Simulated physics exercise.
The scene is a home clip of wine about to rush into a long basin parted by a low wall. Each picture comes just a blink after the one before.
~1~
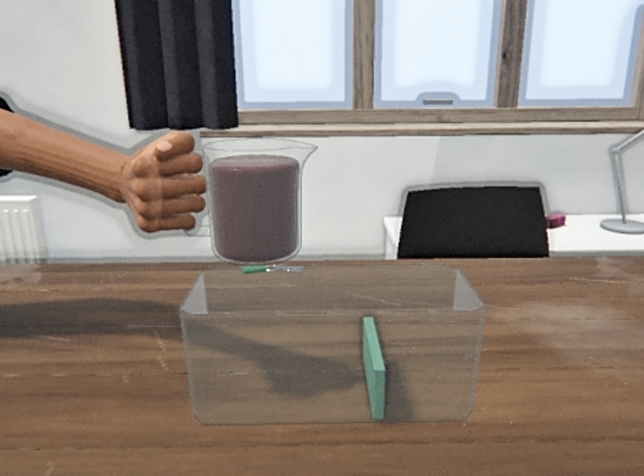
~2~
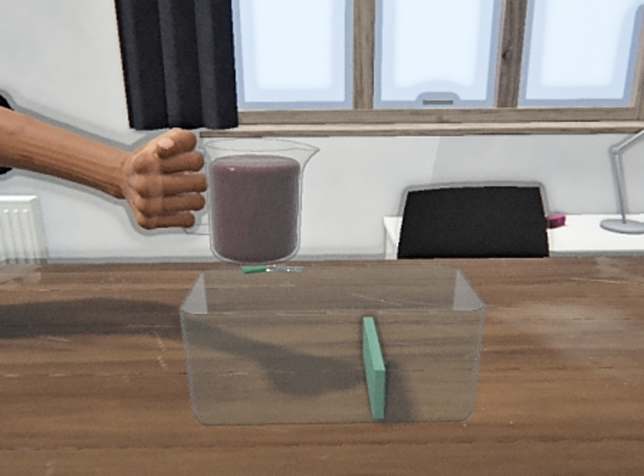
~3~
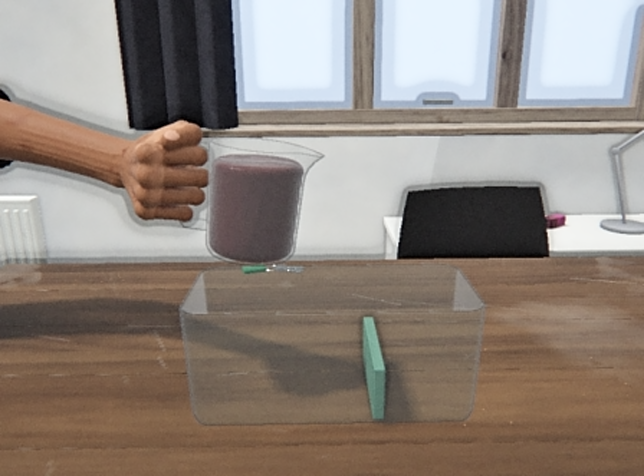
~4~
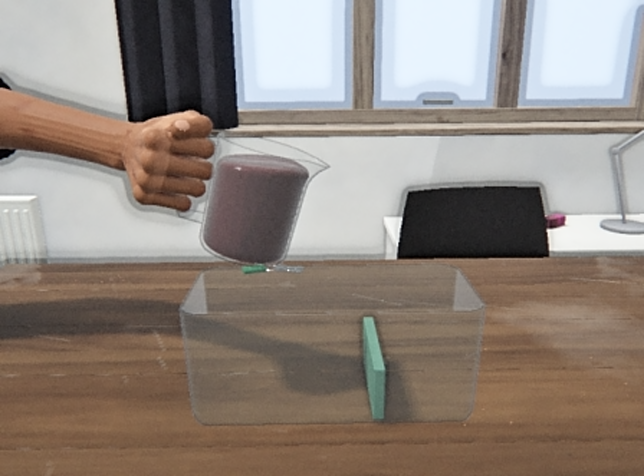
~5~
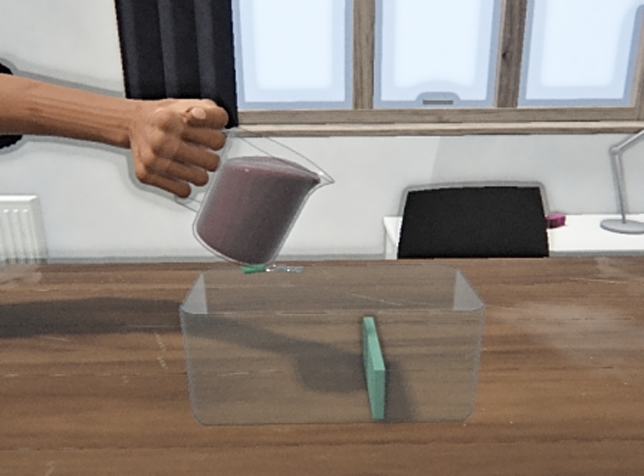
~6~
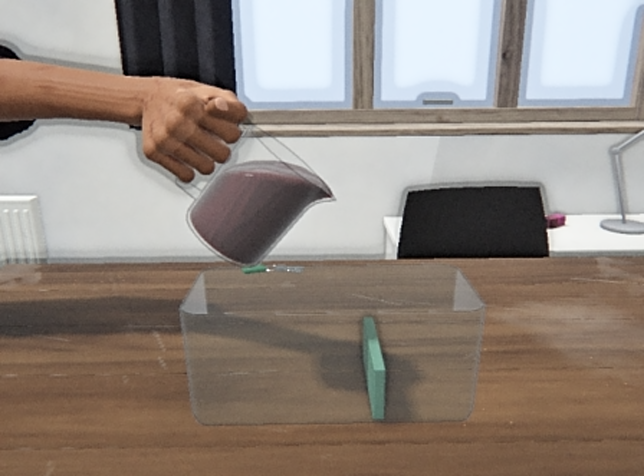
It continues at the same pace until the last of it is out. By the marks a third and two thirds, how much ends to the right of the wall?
The bottom band.
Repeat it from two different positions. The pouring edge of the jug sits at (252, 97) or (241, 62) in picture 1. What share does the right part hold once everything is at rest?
Start one gives close to 5 percent, start two close to 5 percent.
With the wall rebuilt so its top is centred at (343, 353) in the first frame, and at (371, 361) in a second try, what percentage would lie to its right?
The first placement gives around 75 percent, the second 25 percent.
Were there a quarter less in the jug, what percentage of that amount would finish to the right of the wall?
The share comes to some 0 parts in a hundred.
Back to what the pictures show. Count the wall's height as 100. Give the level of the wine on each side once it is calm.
Near 40 in a hundred to the left, 10 to the right.
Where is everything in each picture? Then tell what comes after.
Tilt 0°; pouring edge (318, 146); surface from (208, 161) to (301, 160); the long basin's rim runs from (192, 290) to (470, 287); the wall's top is at (373, 342), in the first picture.
Tilt 2°; pouring edge (320, 148); surface from (210, 160) to (302, 161), in the second picture.
Tilt 7°; pouring edge (325, 155); surface from (214, 159) to (305, 163), in the third picture.
Tilt 16°; pouring edge (330, 165); surface from (218, 160) to (310, 167), in the fourth picture.
Tilt 27°; pouring edge (336, 181); surface from (214, 182) to (320, 174), in the fifth picture.
Tilt 40°; pouring edge (337, 199); surface from (201, 193) to (327, 186); 1 per cent is over the edge, in the sixth picture.
A moment on, the jug is tipped right over and 45 per cent is still to pour, 23 is left of the wall and 14 right of it.
Next, the jug is tipped right over and 8 per cent is still to pour, 71 is left of the wall and 15 right of it.
Then the jug is tipped right over and 0 per cent is still to pour, 81 is left of the wall and 15 right of it.
Later the jug is tipped right over and 0 per cent is still to pour, 83 is left of the wall and 15 right of it.
At rest 83 per cent lies left of the wall, 15 right of it and 2 outside.
